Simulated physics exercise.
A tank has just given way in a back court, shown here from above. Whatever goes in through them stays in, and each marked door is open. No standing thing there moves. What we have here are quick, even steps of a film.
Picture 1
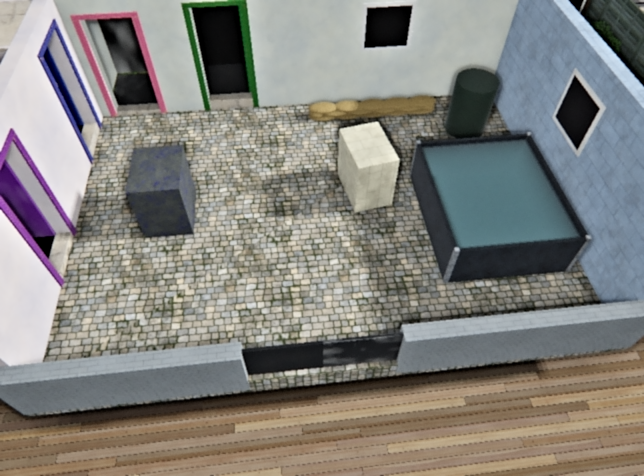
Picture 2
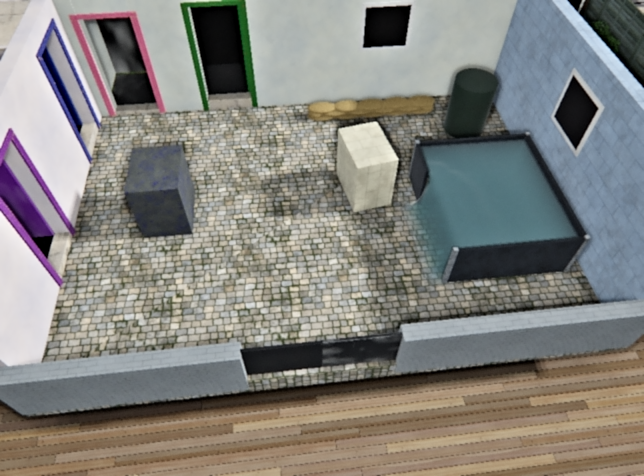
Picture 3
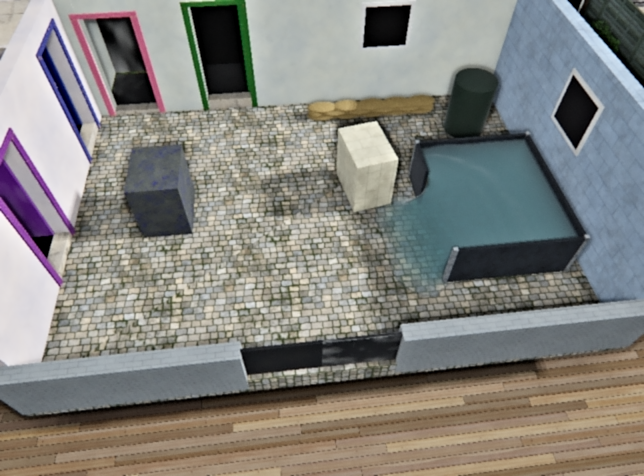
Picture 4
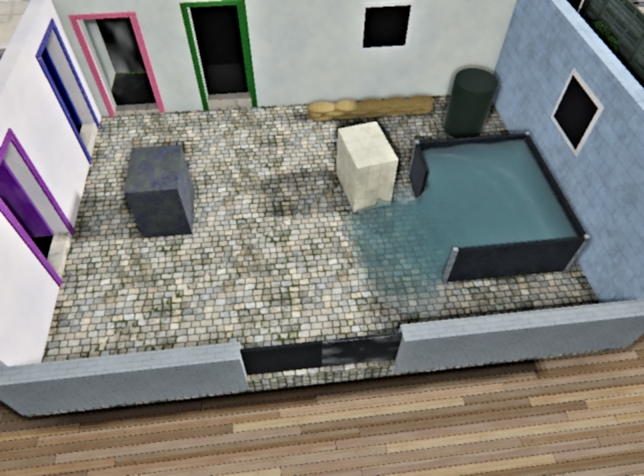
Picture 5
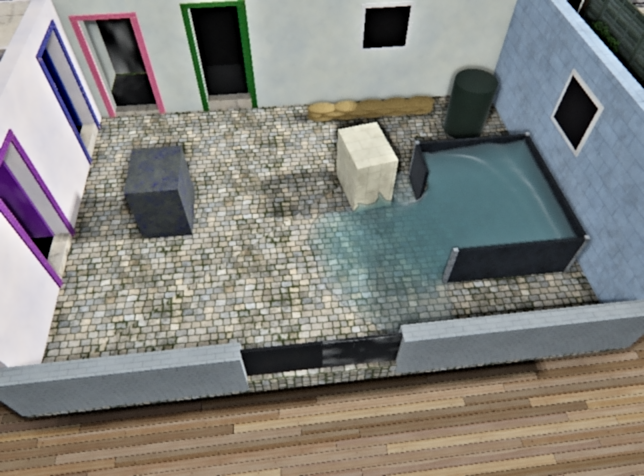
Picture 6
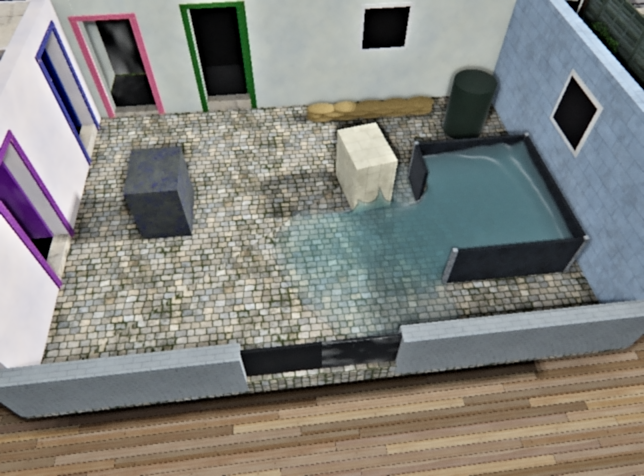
A dark-walled tank of blue-green water stands at the right of a cobbled back court, seen from above, with pale walls behind and to the left and blue walls at the right and front. Purple, blue, pink and green doorways line the left and back, near a dark grey block, a cream block and a dark green barrel. The tank's left side gives way and water spreads leftward across the cobbles past the cream block, while the blocks, barrel and camera stay still.
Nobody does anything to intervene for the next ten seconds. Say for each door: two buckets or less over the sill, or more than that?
Blue door - two or less, green door - two or less, pink door - more, purple door - more.
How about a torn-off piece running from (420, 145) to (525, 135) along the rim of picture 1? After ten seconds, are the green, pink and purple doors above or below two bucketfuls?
Note - green door comes in lower; pink door breaks the threshold; purple door comes in lower.
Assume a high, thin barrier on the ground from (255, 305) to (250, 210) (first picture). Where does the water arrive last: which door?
Last comes the one in blue.
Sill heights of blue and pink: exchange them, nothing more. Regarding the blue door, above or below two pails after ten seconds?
My reading: The blue door takes more.
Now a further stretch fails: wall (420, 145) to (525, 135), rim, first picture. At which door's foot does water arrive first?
The green-painted one comes first.
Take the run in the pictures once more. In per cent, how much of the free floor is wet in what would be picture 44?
I reckon around 75 %.
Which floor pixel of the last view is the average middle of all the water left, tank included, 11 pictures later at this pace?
Somewhere near (368, 253).
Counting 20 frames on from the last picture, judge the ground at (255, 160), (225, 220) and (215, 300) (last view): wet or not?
First swamped, then swamped, then swamped.
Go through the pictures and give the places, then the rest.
In the first frame, the open tank at (495, 190) is whole and still.
In the second frame, the front is at (411, 205), out from the gap at (435, 231).
In the third frame, the front is at (393, 201), out from the gap at (435, 232).
In the fourth frame, the front is at (403, 307), out from the gap at (434, 233).
In the fifth frame, water pours out at (435, 233) and has run to (313, 232).
In the sixth frame, the front is at (279, 247), out from the gap at (434, 233).
A moment on, water covers 35 % of the floor; the blue door not reached, the green door not reached, the pink door not reached, the purple door not reached.
Next, water covers 45 % of the floor; the blue door not reached, the green door not reached, the pink door not reached, the purple door under two buckets in.
Then, water covers 60 % of the floor; the blue door not reached, the green door wet at the sill, nothing in, the pink door not reached, the purple door over two buckets in.
Later, water covers 75 % of the floor; the blue door wet at the sill, nothing in, the green door wet at the sill, nothing in, the pink door over two buckets in, the purple door far over two buckets in.
In the end, water covers 95 % of the floor; the blue door wet at the sill, nothing in, the green door wet at the sill, nothing in, the pink door far over two buckets in, the purple door far over two buckets in.
